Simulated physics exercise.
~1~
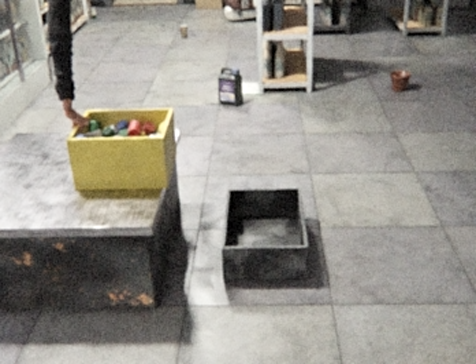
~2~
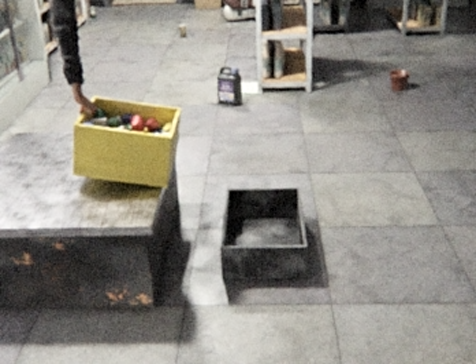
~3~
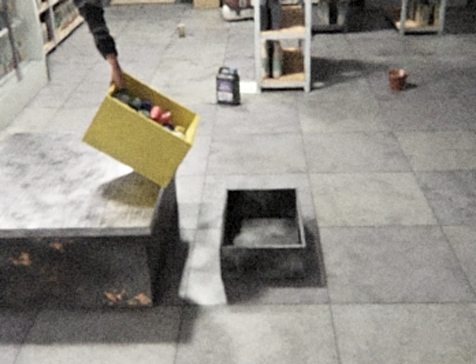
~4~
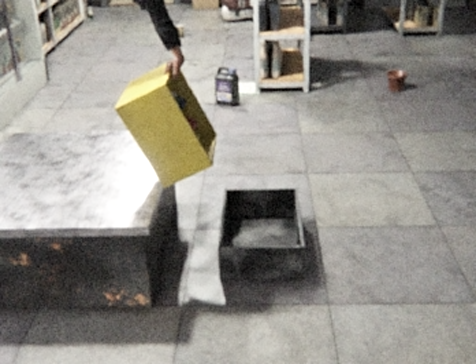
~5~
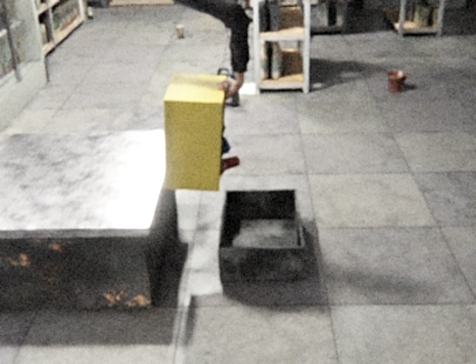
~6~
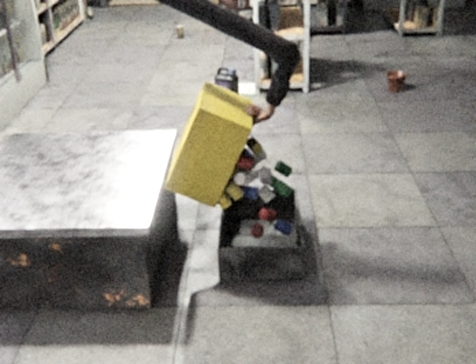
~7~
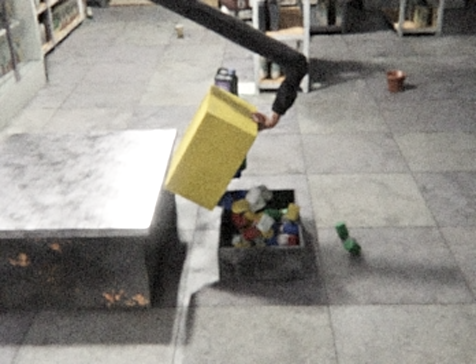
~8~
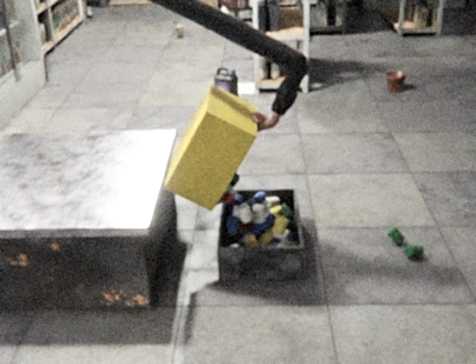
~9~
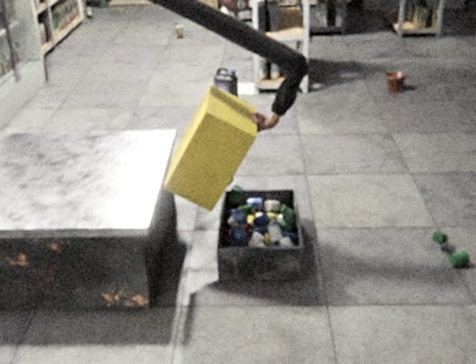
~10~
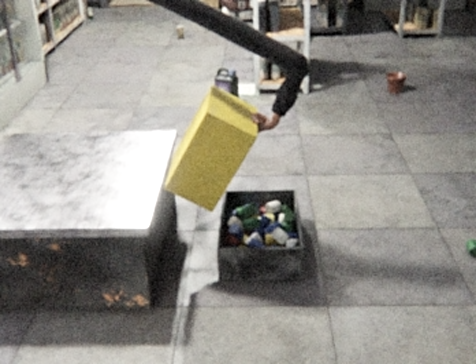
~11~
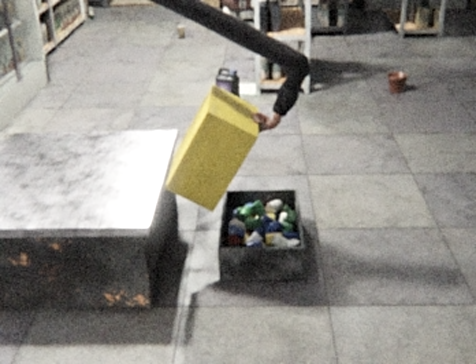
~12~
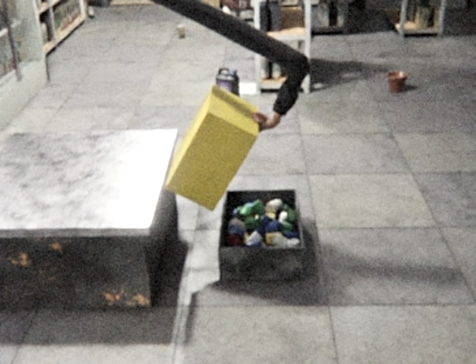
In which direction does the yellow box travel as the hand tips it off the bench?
The yellow box moves to the right, going over the end of the bench towards the black trough.
The clip opens on a yellow box full of small colourful containers, resting on the end of a low bench while a hand grips its rim. The hand lifts the box's left side, tipping it rightward over the bench's edge towards a black trough on the tiled floor. The box swings past upright until its mouth faces down, and the containers tumble out in a rush. Most drop into the trough, but two green ones land beyond it and roll away to the right, out of view. The arm keeps the box tilted, and the clip ends with the trough holding a colourful heap.
